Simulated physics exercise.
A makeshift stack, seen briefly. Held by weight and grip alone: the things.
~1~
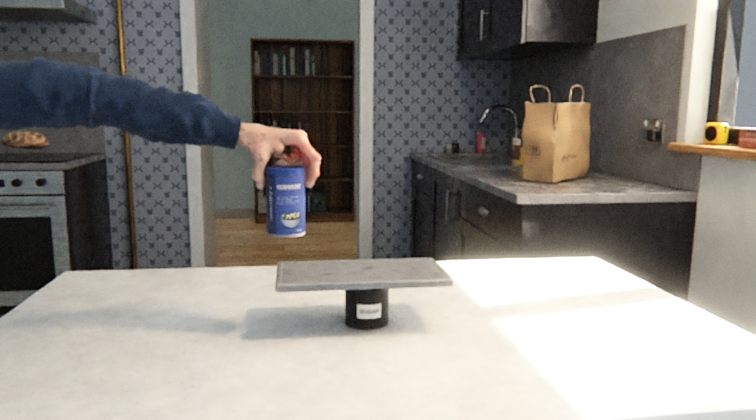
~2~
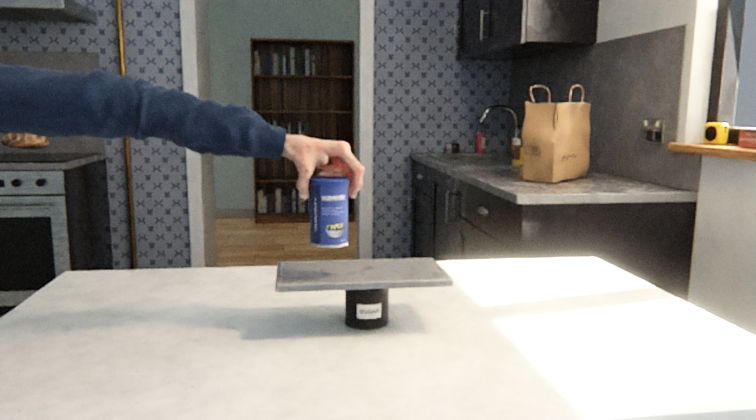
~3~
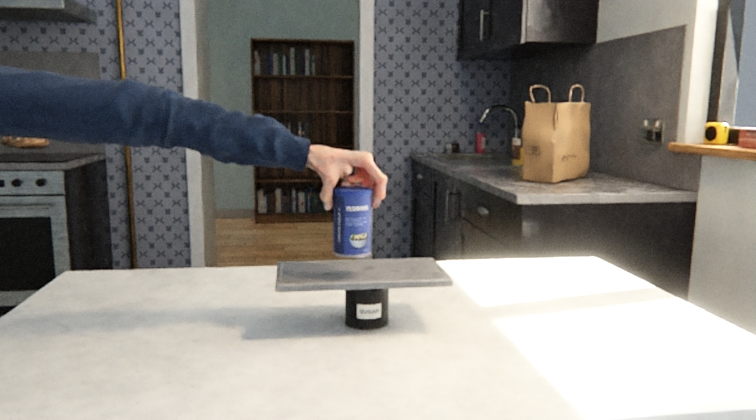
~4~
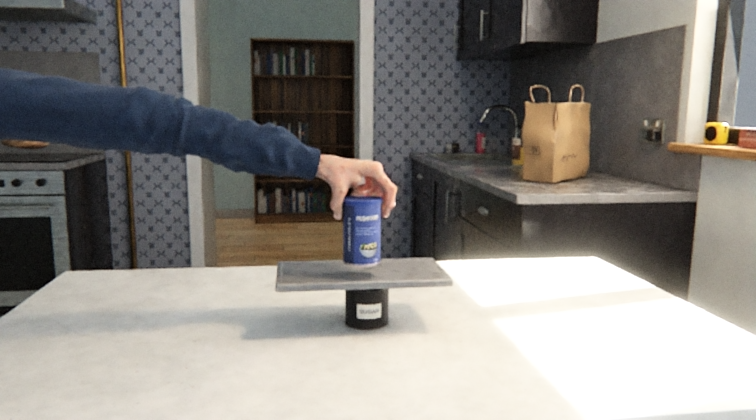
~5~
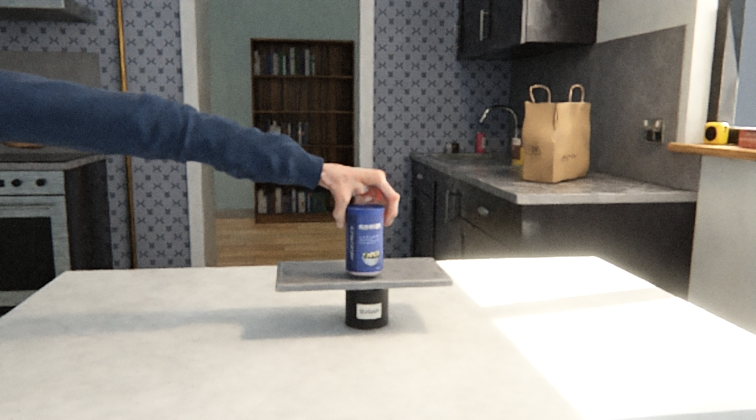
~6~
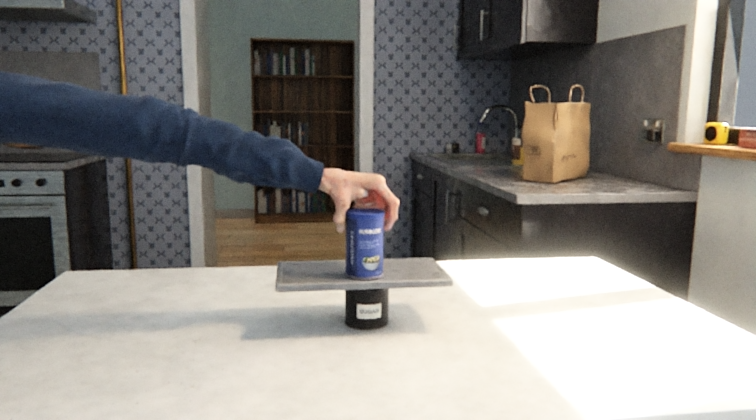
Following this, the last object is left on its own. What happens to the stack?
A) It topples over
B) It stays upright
It stays upright.
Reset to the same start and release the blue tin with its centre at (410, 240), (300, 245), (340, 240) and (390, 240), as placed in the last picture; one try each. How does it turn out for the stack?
Try 1: Stable; try 2: Collapse; try 3: Stable; try 4: Stable.
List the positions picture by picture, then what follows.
On its way; blue tin (286, 201); grey lid (361, 273), in the first frame.
On its way; blue tin (329, 211); grey lid (361, 273), in the second frame.
On its way; blue tin (352, 221); grey lid (361, 273), in the third frame.
On its way; blue tin (362, 230); grey lid (361, 273), in the fourth frame.
On its way; blue tin (365, 239); grey lid (361, 273), in the fifth frame.
In place under the hand; blue tin (365, 243); grey lid (361, 273), in the sixth frame.
Then, 0.30 s later than the last frame, all is still.
Then, 0.70 s later than the last frame, blue tin resting near (365, 244).
When it is over, all 3 as before. End places, in pixels of the last picture, blue tin near (365, 244). The stack holds.
